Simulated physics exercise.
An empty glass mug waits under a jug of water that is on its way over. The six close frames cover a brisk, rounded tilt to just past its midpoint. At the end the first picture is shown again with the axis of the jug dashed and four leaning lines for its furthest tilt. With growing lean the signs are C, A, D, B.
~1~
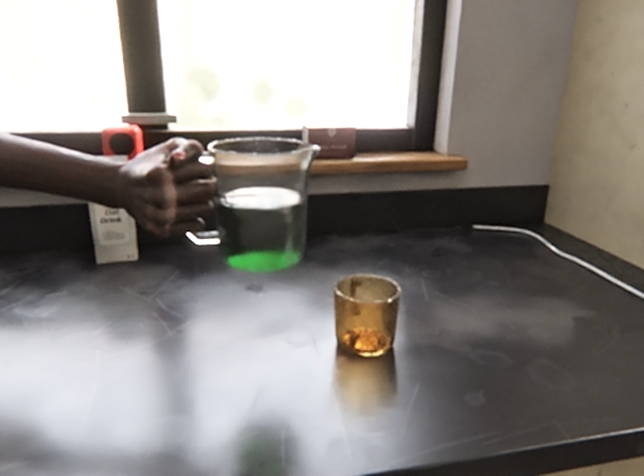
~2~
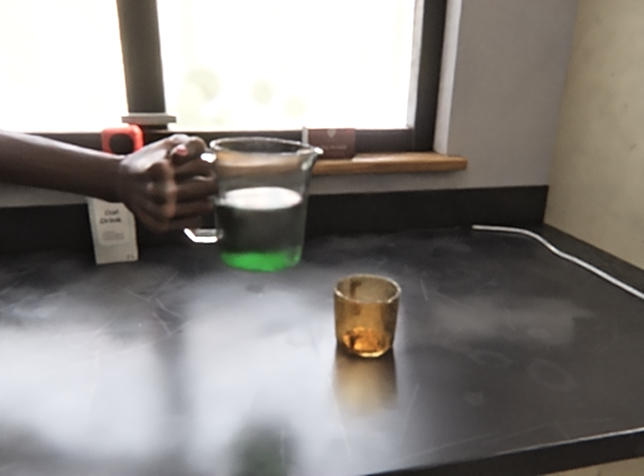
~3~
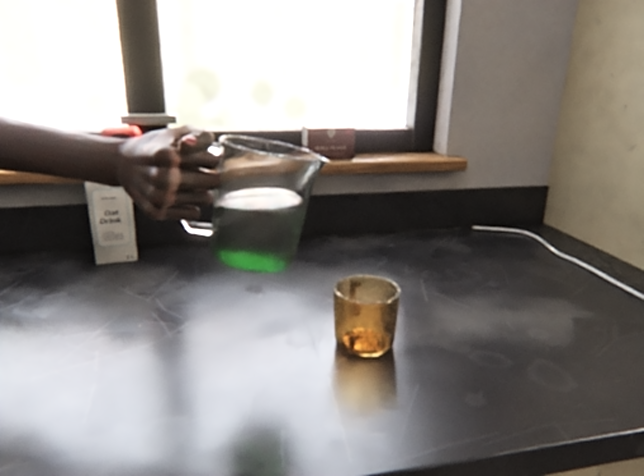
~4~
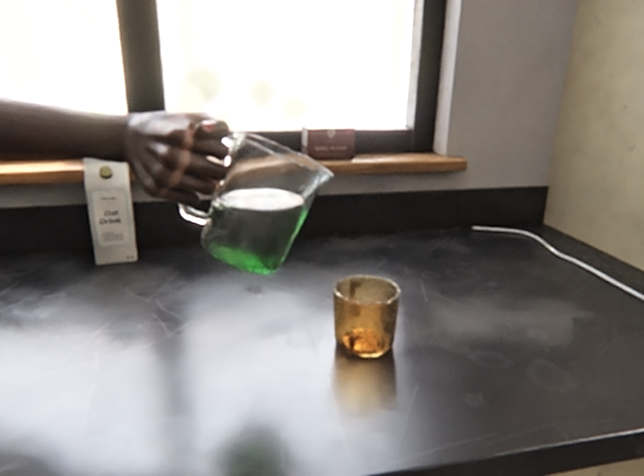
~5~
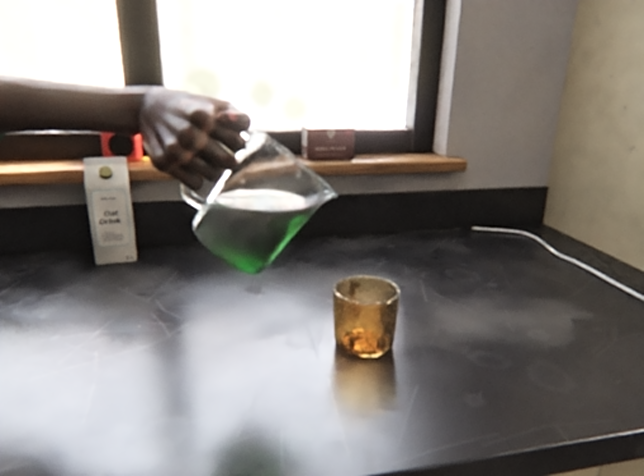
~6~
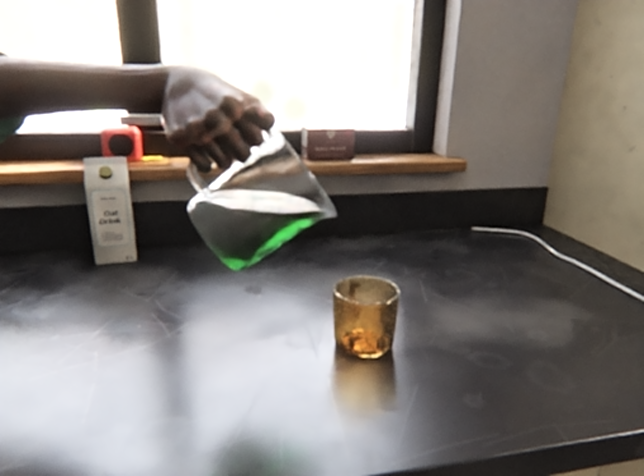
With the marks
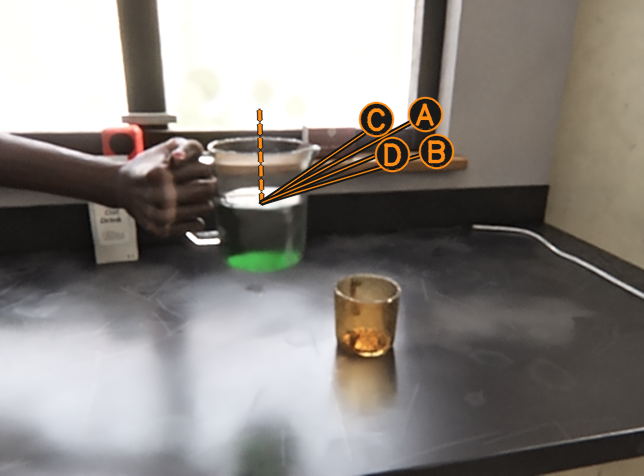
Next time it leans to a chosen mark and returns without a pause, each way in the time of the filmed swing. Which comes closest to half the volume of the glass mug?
I would pick tilt D.
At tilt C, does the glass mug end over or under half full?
Under.
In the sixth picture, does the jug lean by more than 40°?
Yes.
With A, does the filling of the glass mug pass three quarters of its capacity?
No, it does not.
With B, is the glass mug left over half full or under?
Over half.
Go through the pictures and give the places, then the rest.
Upright, lip at (318, 147); rim of the glass mug round (367, 287); nothing has left yet.
Tipped about 3°, lip at (320, 151); nothing has left yet.
Tipped about 11°, lip at (326, 160); nothing has left yet.
Tipped about 23°, lip at (333, 175); nothing has left yet.
Tipped about 38°, lip at (336, 194); nothing has left yet.
Tipped about 54°, lip at (334, 214); nothing has left yet.
On the marked copy, A at (410, 122); B at (419, 155); C at (364, 133); D at (374, 156).
For tilt A, the glass mug ends with about 34 % of what it can hold.
For tilt B, the glass mug ends with about 71 % of what it can hold; 4 % of the water is spilt.
For tilt C, the glass mug ends with about 16 % of what it can hold.
For tilt D, the glass mug ends with about 55 % of what it can hold.
